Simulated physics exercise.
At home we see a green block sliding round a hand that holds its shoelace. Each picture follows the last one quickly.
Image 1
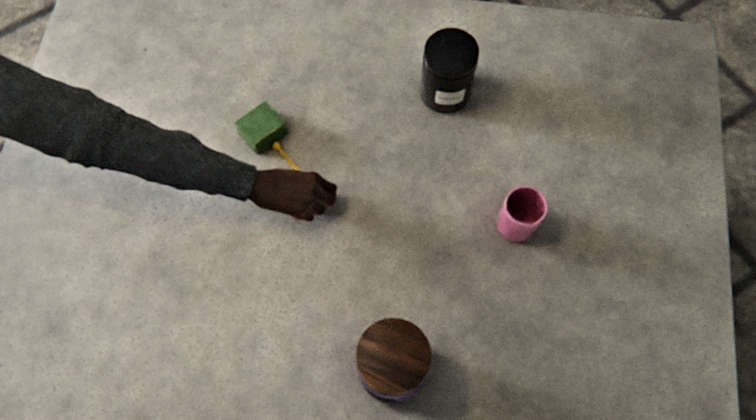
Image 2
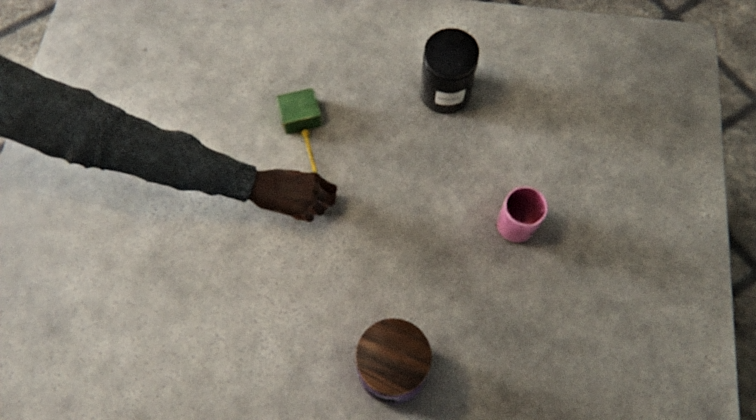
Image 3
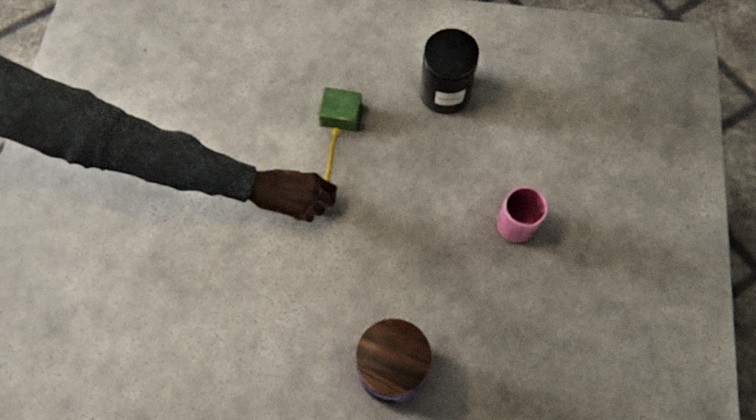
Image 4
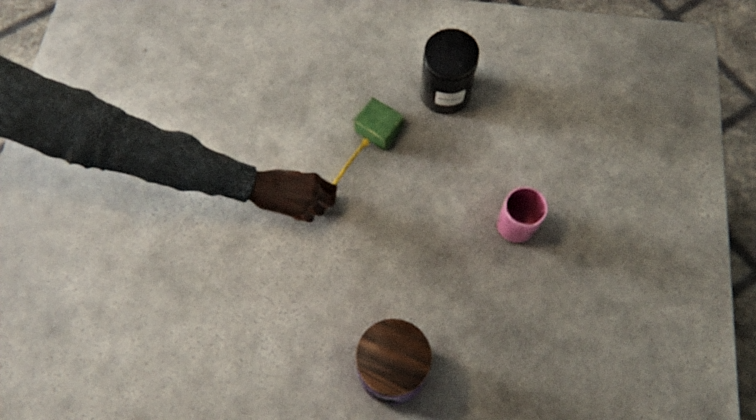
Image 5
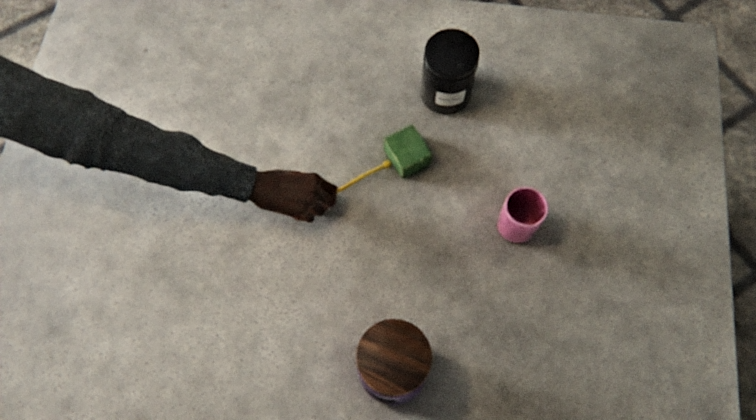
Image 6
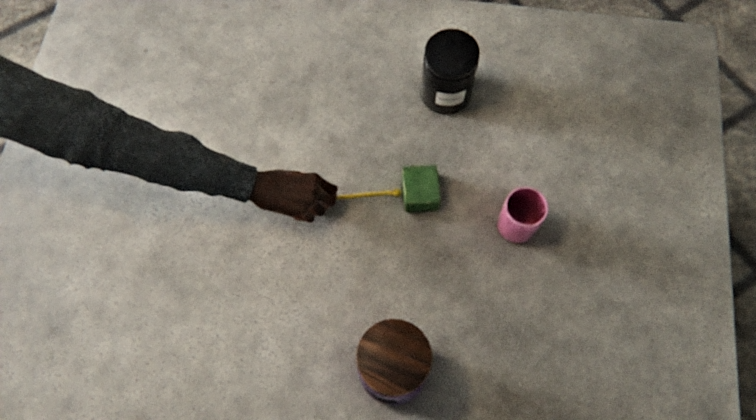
Green block on a yellow cord sliding clockwise around a still hand on a grey surface, among a pink mug and two canisters.
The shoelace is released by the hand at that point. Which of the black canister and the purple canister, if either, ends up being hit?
Here is how it goes: The black canister is left alone; the purple canister is struck by it.
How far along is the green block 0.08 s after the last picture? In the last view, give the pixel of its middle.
Somewhere about (415, 270), I'd say.
Then, 0.08 s on from there, block near (415, 270).
Then, 0.20 s on from there, block near (430, 322); purple canister tapped.
In the end, block near (453, 325); purple canister tapped. The black canister remains clear and the purple canister takes the knock.
